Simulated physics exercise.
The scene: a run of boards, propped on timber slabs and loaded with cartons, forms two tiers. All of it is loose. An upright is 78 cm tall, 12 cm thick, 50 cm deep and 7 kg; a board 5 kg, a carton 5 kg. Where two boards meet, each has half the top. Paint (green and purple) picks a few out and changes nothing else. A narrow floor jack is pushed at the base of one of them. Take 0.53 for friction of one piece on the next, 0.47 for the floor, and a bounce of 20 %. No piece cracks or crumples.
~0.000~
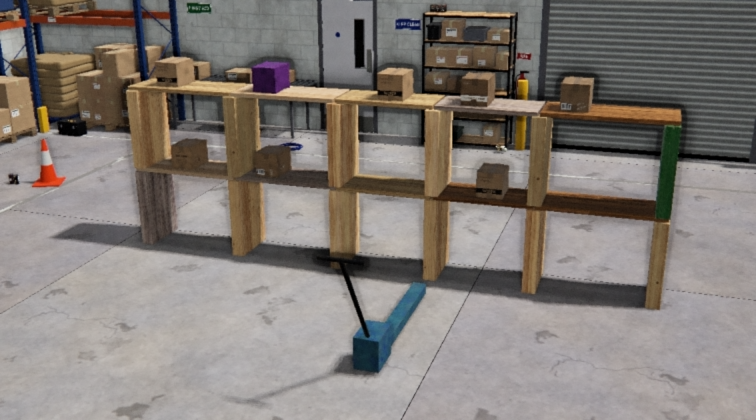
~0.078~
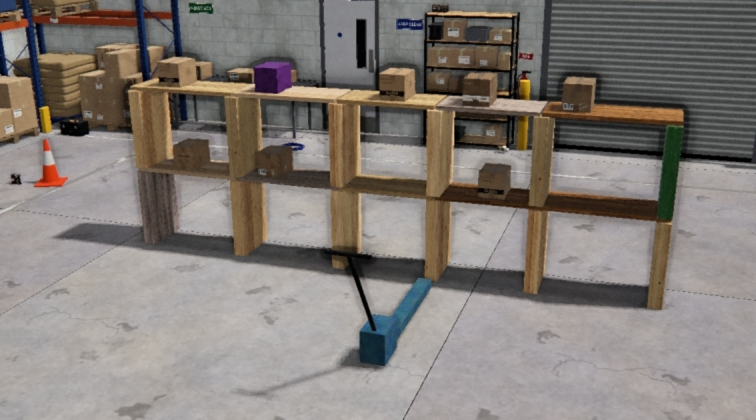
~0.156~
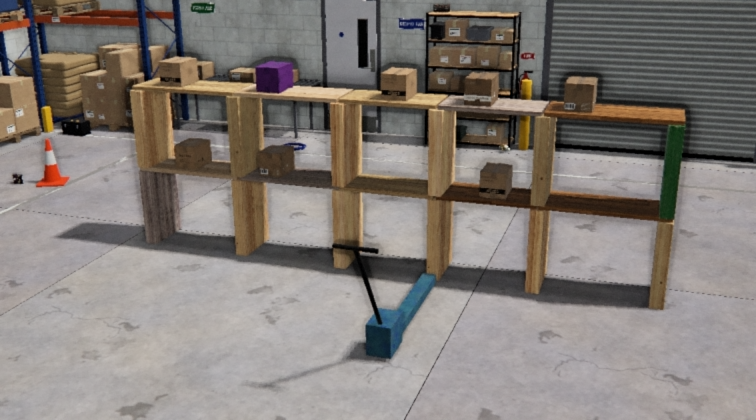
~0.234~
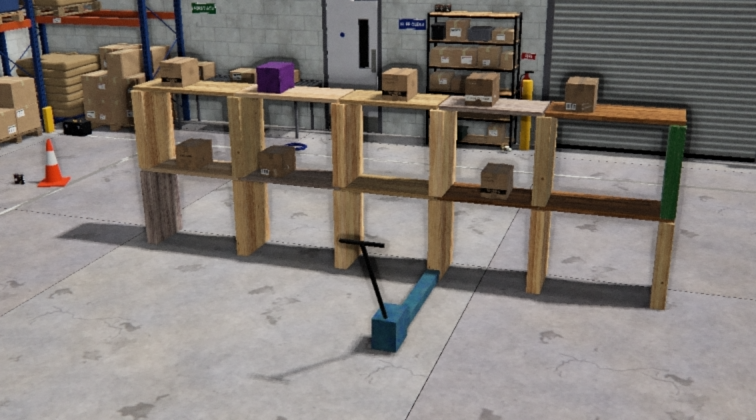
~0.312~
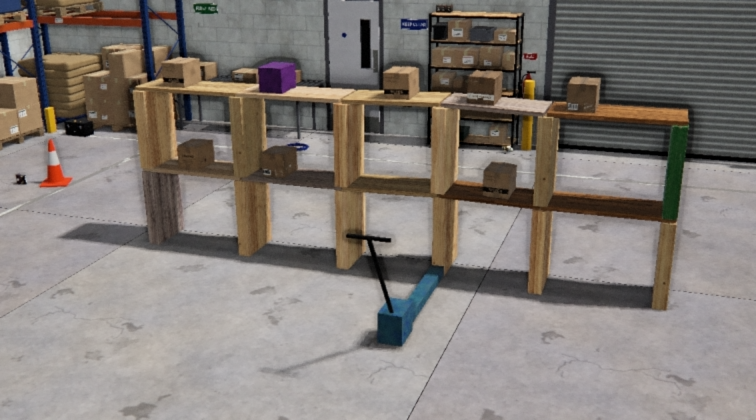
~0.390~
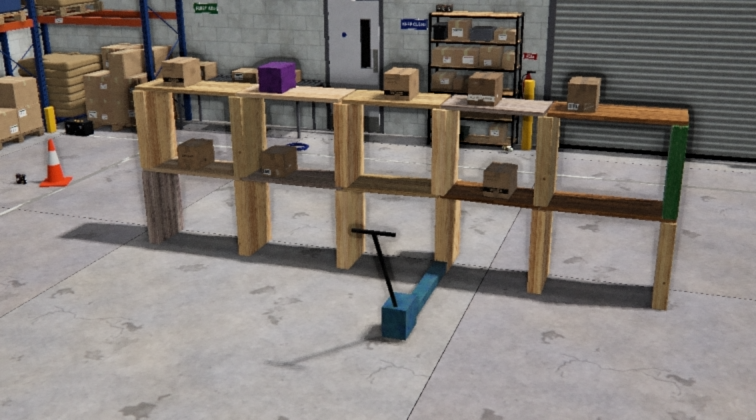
A blue floor jack with a black handle creeps away from the viewer across a warehouse floor, toward the base of a two-tier shelf of boards and timber uprights holding cartons, one of them purple. Its tip reaches the base and pushes in, and the shelf shifts only very slightly.
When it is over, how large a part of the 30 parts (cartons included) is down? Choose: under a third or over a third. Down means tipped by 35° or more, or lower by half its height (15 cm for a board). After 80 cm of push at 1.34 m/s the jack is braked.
The part is more than a third.
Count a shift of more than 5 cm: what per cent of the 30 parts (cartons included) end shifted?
75 per cent.
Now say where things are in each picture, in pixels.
In the first frame (each place is the centre of the face we see best), jack tip (423, 290) 34 cm short; green upright (668, 174); purple carton (264, 81); all as stacked.
Jack tip (428, 286) 23 cm short; green upright (670, 174), in the second frame.
Jack tip (433, 281) 13 cm short; purple carton (267, 80), in the third frame.
Jack tip (437, 277) 21 mm short; purple carton (268, 81), in the fourth frame.
Jack tip (442, 272) 8 cm in; purple carton (270, 81); 2 have shifted, in the fifth frame.
Jack tip (444, 268) 19 cm in; green upright (675, 174); purple carton (270, 81); 5 have shifted, in the sixth frame.
By 1.72 s, 7 of the 30 pieces down; green upright tilted 9°, 49 cm lower; purple carton moved 29 mm.
By 2.78 s, 19 of the 30 pieces down; green upright tilted 69°, 63 cm lower; purple carton tilted 31°, 55 cm lower.
When it is over (4.7 s), 23 of the 30 pieces down; purple carton on its side; green upright tilted 62°, 72 cm lower. That is 77 per cent. In pixels of the last frame, middles, purple carton near (246, 289), green upright near (676, 246).
